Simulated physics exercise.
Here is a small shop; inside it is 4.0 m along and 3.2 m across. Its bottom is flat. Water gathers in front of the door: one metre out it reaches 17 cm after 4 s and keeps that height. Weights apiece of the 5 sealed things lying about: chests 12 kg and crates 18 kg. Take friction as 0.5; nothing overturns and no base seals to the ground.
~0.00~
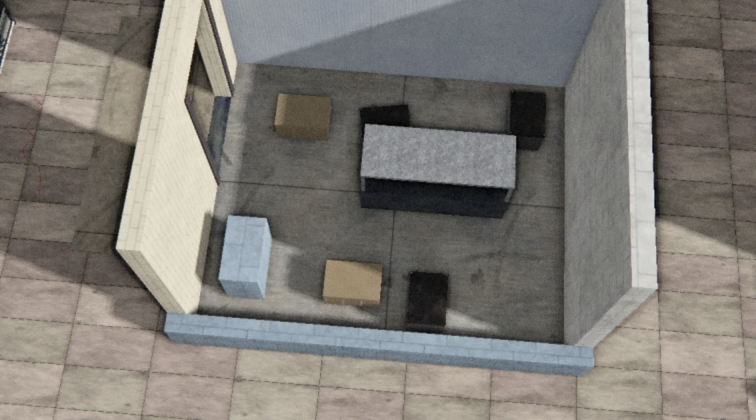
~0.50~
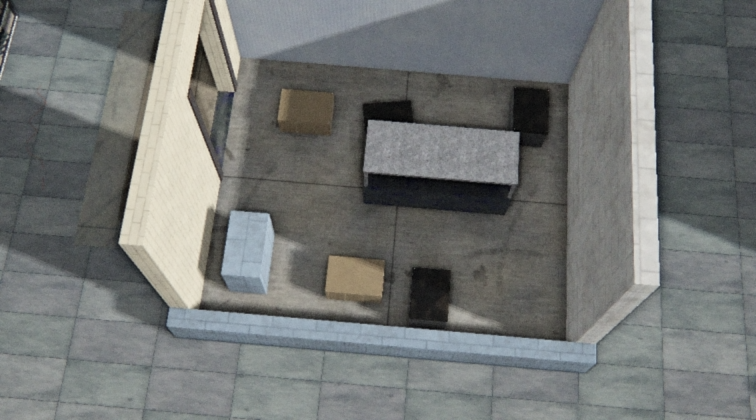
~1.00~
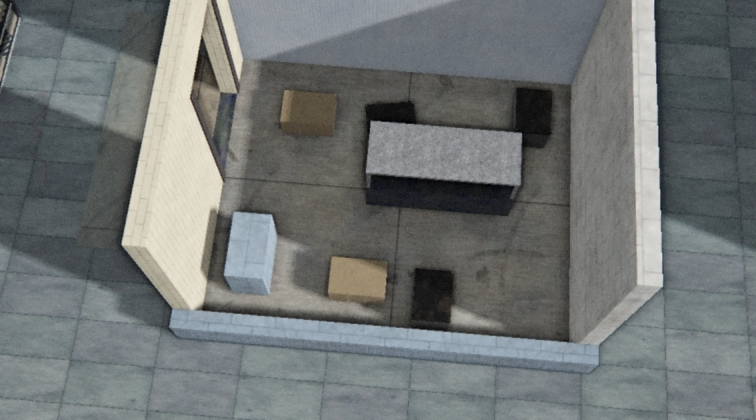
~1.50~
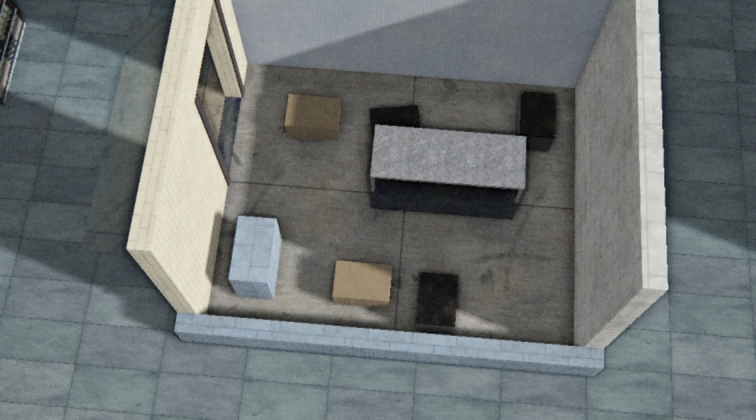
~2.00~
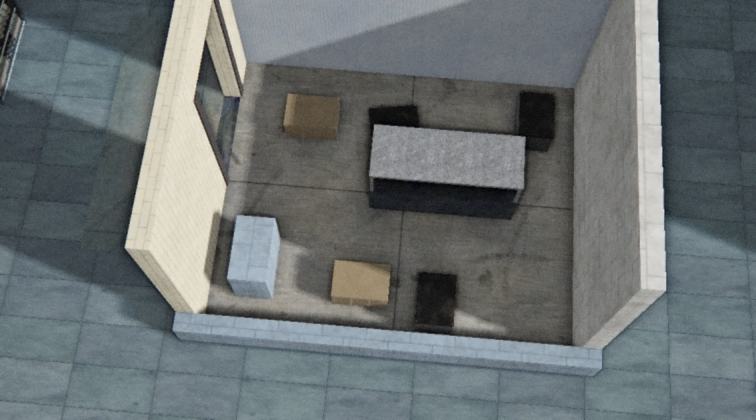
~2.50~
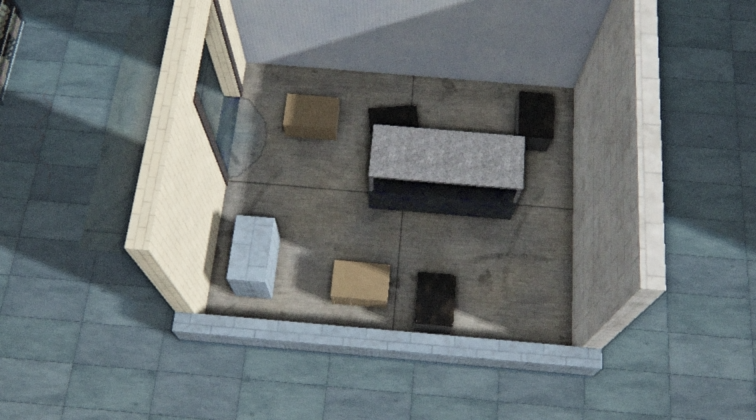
Boxes and a grey table stay still as a little water appears by the doorway.
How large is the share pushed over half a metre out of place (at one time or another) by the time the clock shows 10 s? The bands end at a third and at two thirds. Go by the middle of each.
Share: One to two thirds.
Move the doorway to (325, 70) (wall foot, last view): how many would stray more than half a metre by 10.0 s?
In that case 4 of them.
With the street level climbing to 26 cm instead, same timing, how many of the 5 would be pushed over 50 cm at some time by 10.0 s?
In that case 4 of them.
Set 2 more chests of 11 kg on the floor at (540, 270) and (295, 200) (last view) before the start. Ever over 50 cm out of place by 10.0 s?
In turn: Under, past it.
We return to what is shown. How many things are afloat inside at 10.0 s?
I count 4.
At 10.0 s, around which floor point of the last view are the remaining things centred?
Near (468, 187).
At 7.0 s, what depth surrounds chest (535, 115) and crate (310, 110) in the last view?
About 3 and 7 cm.
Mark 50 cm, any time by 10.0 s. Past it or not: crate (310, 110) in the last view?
It is over.
After 3.5 s 0 of 5 are over 50 cm from their spots; 0 afloat.
After 4.5 s 0 of 5 are over 50 cm from their spots; 0 afloat.
After 7.0 s 1 of 5 are over 50 cm from their spots; 0 afloat.
After 10.0 s 2 of 5 are over 50 cm from their spots, and 2 have been at some point; 4 afloat.
